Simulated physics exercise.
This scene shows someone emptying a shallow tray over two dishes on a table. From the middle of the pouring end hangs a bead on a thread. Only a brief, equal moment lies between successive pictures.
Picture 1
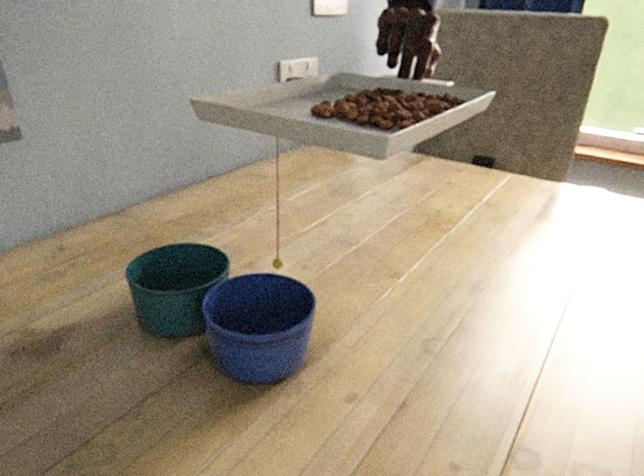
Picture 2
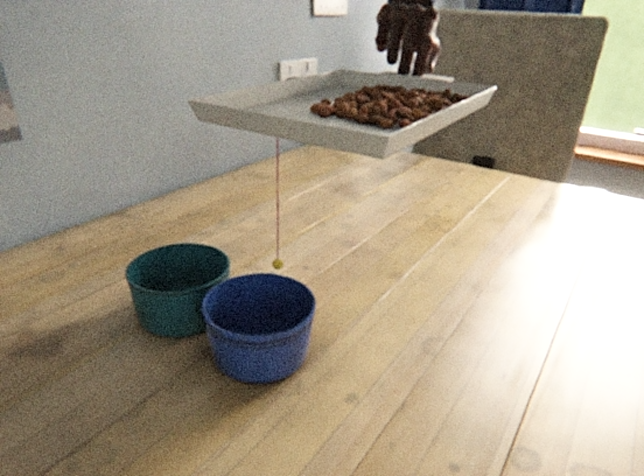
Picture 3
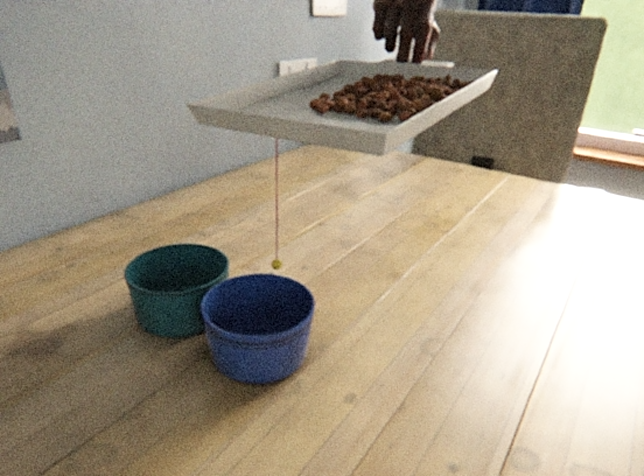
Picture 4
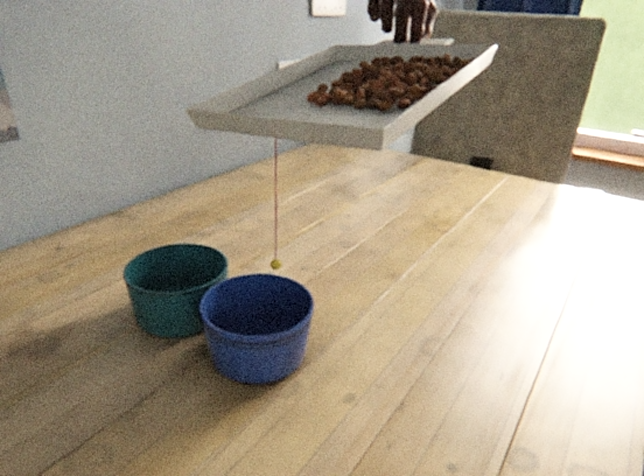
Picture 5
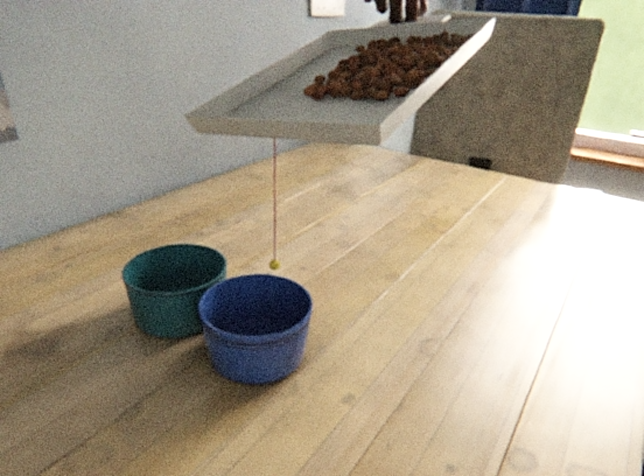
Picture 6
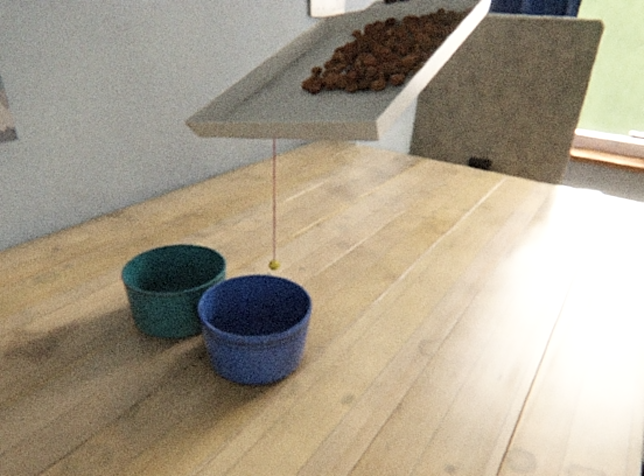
A hand raises the far end of a tray of brown kibble above two bowls.
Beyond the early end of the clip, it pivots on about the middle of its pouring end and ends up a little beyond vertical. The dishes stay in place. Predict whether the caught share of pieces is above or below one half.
Above one half.
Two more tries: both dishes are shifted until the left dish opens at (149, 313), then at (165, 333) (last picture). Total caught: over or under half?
Short of half, then short of half.
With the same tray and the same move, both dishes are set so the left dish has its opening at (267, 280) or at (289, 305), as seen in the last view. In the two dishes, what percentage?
Roughly 0% on the first try and 0% on the second.
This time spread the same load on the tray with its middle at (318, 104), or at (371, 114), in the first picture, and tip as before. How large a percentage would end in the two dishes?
90 % and 90 %.
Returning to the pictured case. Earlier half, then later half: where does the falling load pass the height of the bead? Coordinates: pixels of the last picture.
(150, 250) first, (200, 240) later.
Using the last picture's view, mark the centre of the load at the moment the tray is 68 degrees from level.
Somewhere about (211, 139).
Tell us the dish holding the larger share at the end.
Result: The left of the two takes it.
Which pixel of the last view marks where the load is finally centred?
Somewhere around (175, 304) in the final view.
Soon, tray tipped steeply; about two thirds on the tray; about a third in the air.
A while on, tray tipped past a quarter turn; a stray few on the tray; a small part in the right dish; about two thirds in the left dish; about a quarter outside both; a small part in the air.
Towards the end, tray tipped past a quarter turn; a small part in the right dish; about two thirds in the left dish; about a quarter outside both.
Finally, tray tipped past a quarter turn; a small part in the right dish; about two thirds in the left dish; about a quarter outside both.
